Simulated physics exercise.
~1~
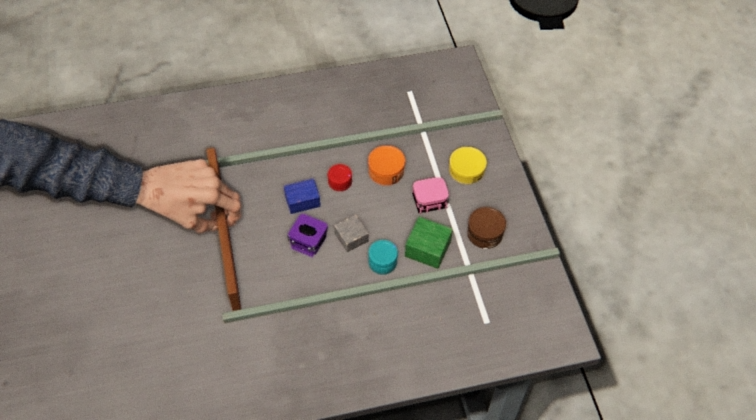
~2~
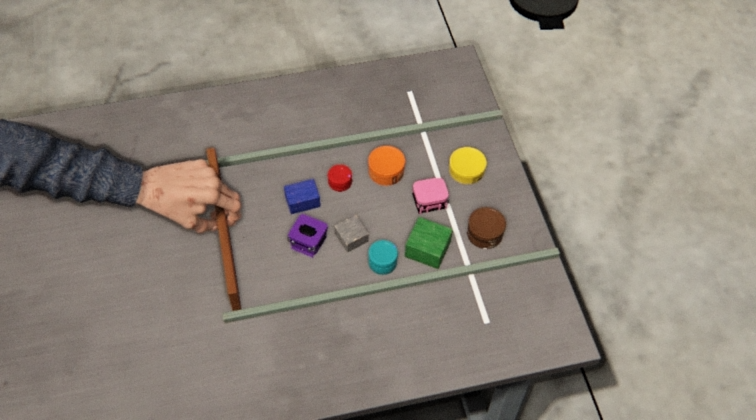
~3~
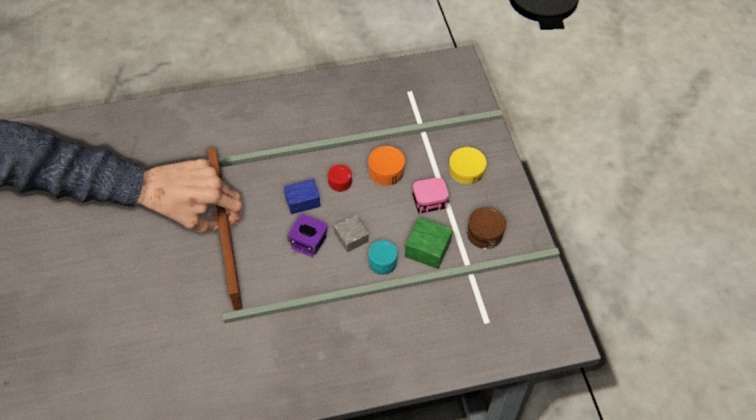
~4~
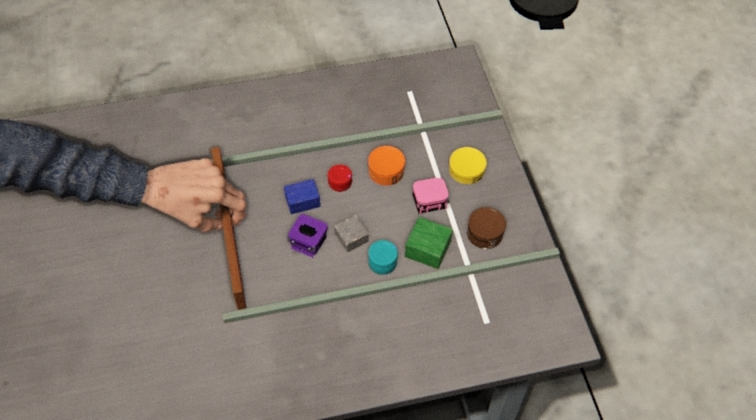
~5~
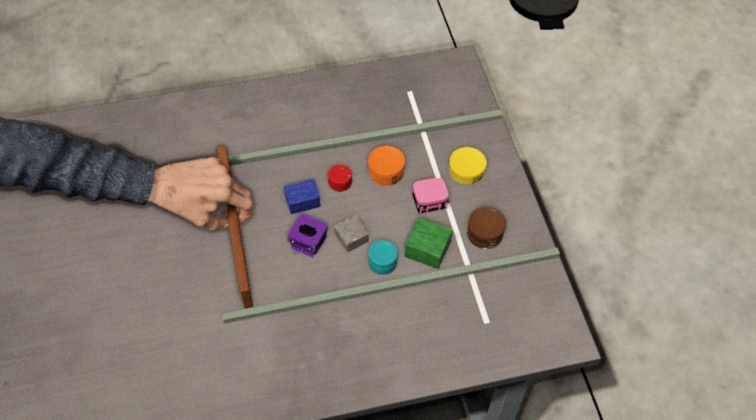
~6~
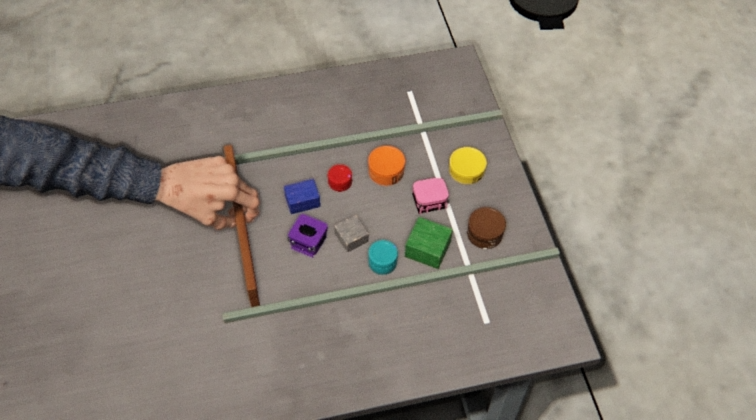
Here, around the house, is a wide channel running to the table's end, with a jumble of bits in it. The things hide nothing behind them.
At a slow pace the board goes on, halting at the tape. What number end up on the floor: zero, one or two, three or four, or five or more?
I predict not one will slip off.
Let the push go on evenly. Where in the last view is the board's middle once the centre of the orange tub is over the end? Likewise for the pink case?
Its middle is around (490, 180) and around (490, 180).
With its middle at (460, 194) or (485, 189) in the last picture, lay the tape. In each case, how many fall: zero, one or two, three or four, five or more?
Count by try - one to two; 1 or 2.
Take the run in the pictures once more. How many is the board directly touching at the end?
Result: 4 in all.
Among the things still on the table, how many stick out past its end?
I make it 1.
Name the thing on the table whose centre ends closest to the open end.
Brown tub.
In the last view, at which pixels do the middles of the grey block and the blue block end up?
First (492, 207), then (453, 171).
A little later, none off yet; yellow tub at rest near (467, 166); brown tub at rest near (486, 228); pink case at rest near (430, 196).
When it is over, the number that fall off is zero.
